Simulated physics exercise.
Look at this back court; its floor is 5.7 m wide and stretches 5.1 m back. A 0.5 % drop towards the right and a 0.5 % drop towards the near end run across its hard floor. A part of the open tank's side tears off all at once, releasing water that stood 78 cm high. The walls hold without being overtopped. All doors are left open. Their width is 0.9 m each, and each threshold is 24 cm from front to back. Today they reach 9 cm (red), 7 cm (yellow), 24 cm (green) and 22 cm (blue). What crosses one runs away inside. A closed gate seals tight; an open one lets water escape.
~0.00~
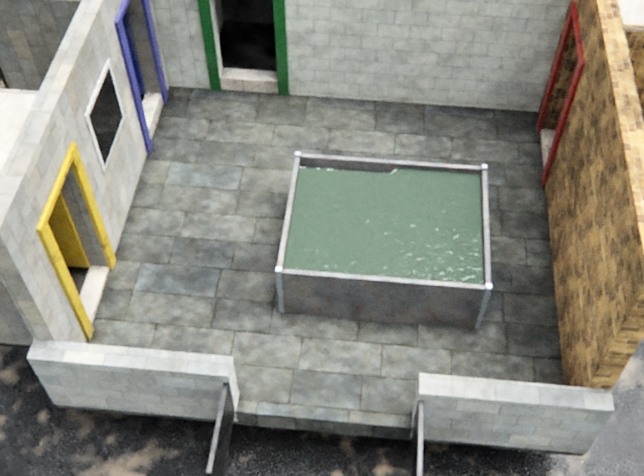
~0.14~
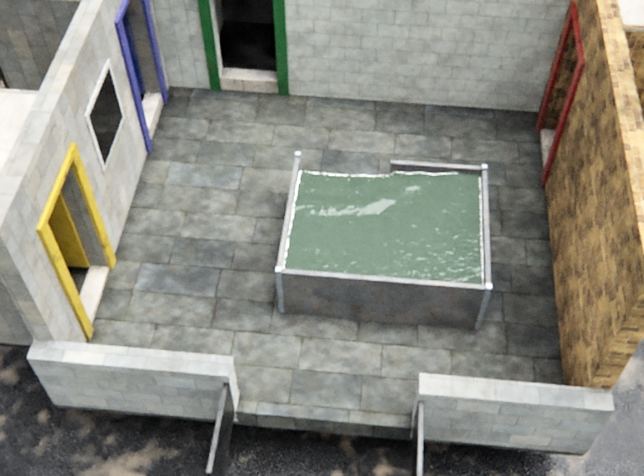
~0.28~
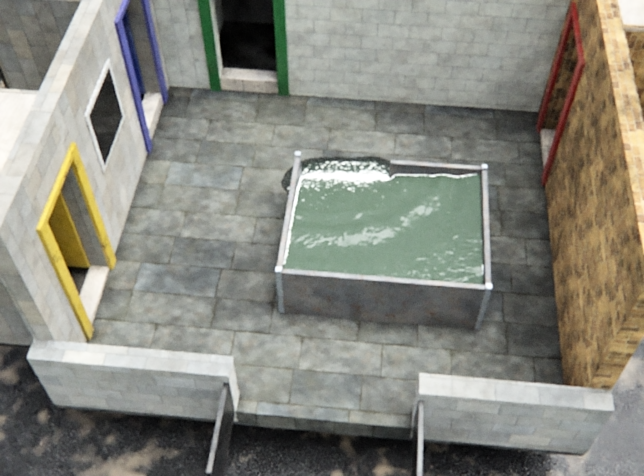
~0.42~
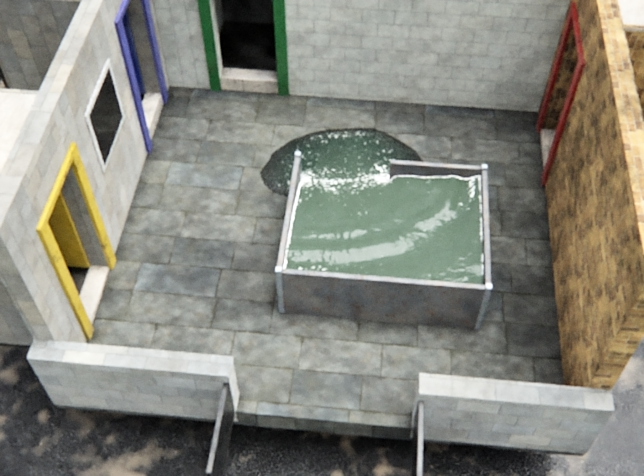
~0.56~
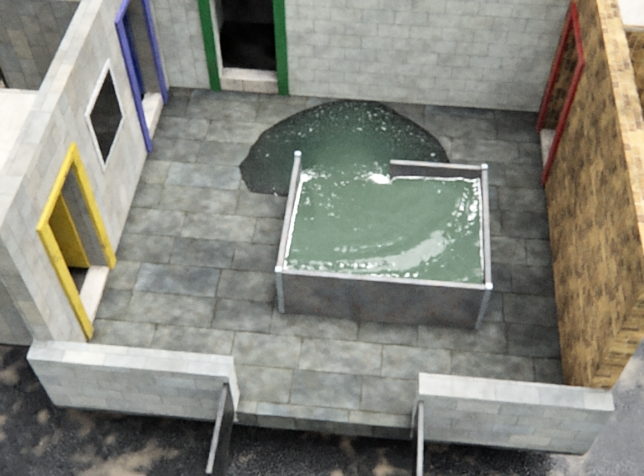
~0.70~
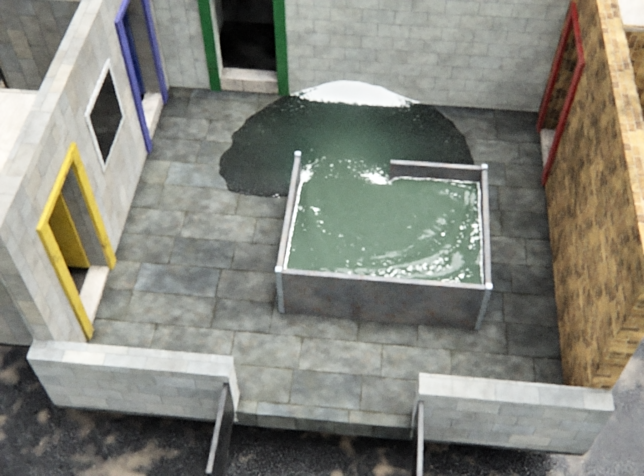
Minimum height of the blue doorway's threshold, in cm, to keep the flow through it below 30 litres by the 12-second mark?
Roughly 28 cm.
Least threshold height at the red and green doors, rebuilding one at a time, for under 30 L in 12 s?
About 21 cm at red and about 20 cm at green.
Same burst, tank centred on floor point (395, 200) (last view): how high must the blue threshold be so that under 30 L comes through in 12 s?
Some 30 cm.
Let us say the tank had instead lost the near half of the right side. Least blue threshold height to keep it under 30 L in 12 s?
Close to 10.0 cm at the least.
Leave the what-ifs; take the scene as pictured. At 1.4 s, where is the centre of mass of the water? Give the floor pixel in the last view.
About (363, 209).
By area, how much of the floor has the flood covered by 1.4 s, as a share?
Around 30 per cent of the free floor.
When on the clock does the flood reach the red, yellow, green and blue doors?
Red = 1.6 s, yellow = 2.8 s, green = 0.9 s, blue = 1.8 s.
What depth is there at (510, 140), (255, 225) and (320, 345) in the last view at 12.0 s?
Some 8, 7 and 8 cm.
After 1.4 s water covers 30 % of the floor, deepest (46 cm) near (342, 100); it has not reached the blue door.
After 3.0 s water covers 55 % of the floor, deepest (34 cm) near (178, 97); 31 cm at the blue door, 50 litres in over its 22 cm threshold.
After 12.0 s water covers 100 % of the floor, deepest (12 cm) near (197, 388); 7 cm at the blue door, 75 litres in over its 22 cm threshold.
At the blue door as built, the water arrived by 1.8 s and peaked near 34 cm at 2.6 s.
Run again over the same 12 s with other heights there, 45 litres in over 25.5 cm, 9 litres over 34.5 cm. The limit of 30 litres is kept from about 28 cm up.
